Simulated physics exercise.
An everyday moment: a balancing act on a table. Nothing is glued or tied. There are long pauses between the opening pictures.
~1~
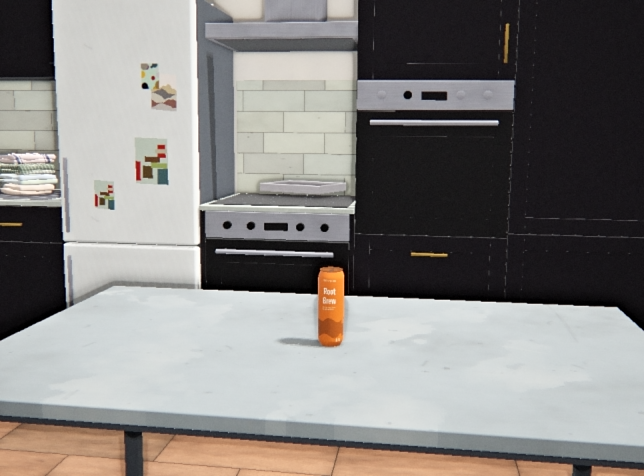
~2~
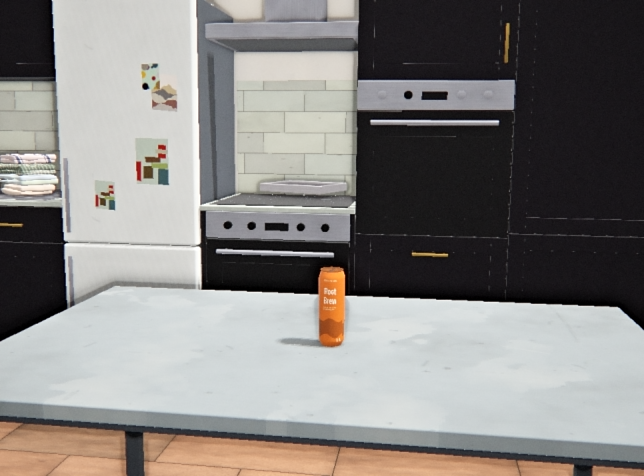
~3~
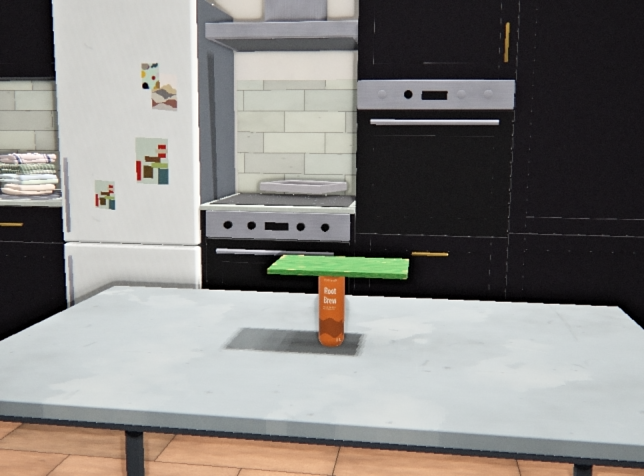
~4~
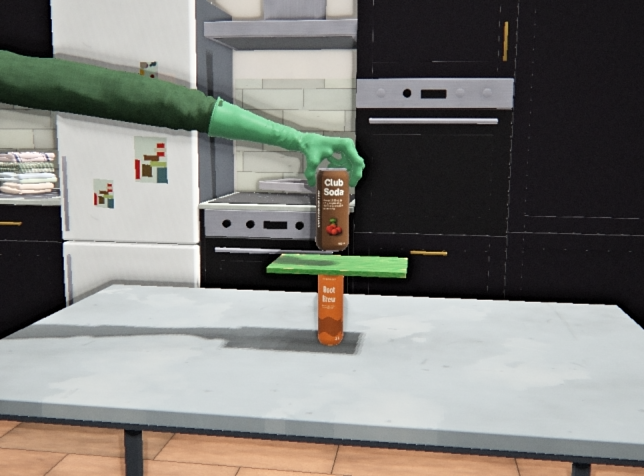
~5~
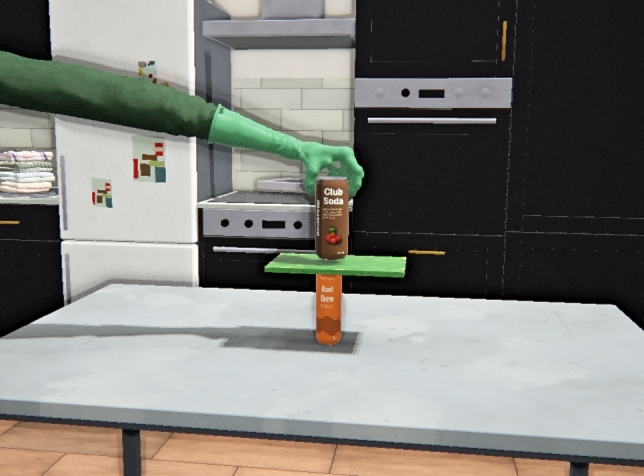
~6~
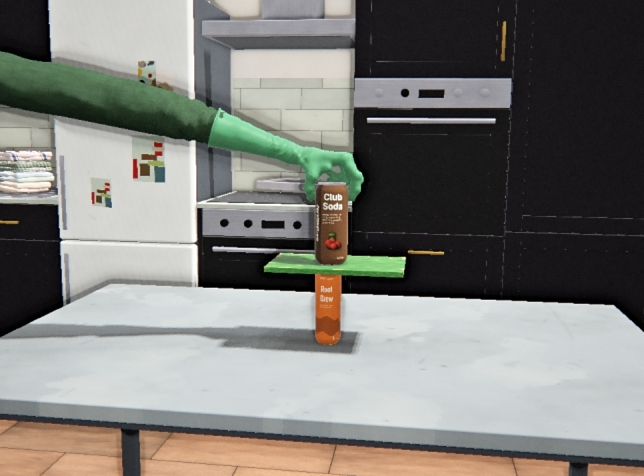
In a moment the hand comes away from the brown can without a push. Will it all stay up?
It stays up.
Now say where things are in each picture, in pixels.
In the first picture, the last thing is not in view yet; orange can (331, 307).
In the second picture, the last thing is not in view yet; orange can (332, 307).
In the third picture, the last thing is not in view yet; orange can (332, 306).
In the fourth picture, still above its spot; brown can (332, 209); orange can (331, 305).
In the fifth picture, still above its spot; brown can (332, 218); orange can (329, 305).
In the sixth picture, set down, still held; brown can (331, 223); orange can (328, 305).
Then, 0.20 s later than the last frame, all is still.
Then, 0.40 s later than the last frame, brown can resting near (332, 224).
When it is over, all 3 as before. End places, in pixels of the last picture, brown can near (332, 224). The stack keeps its balance.
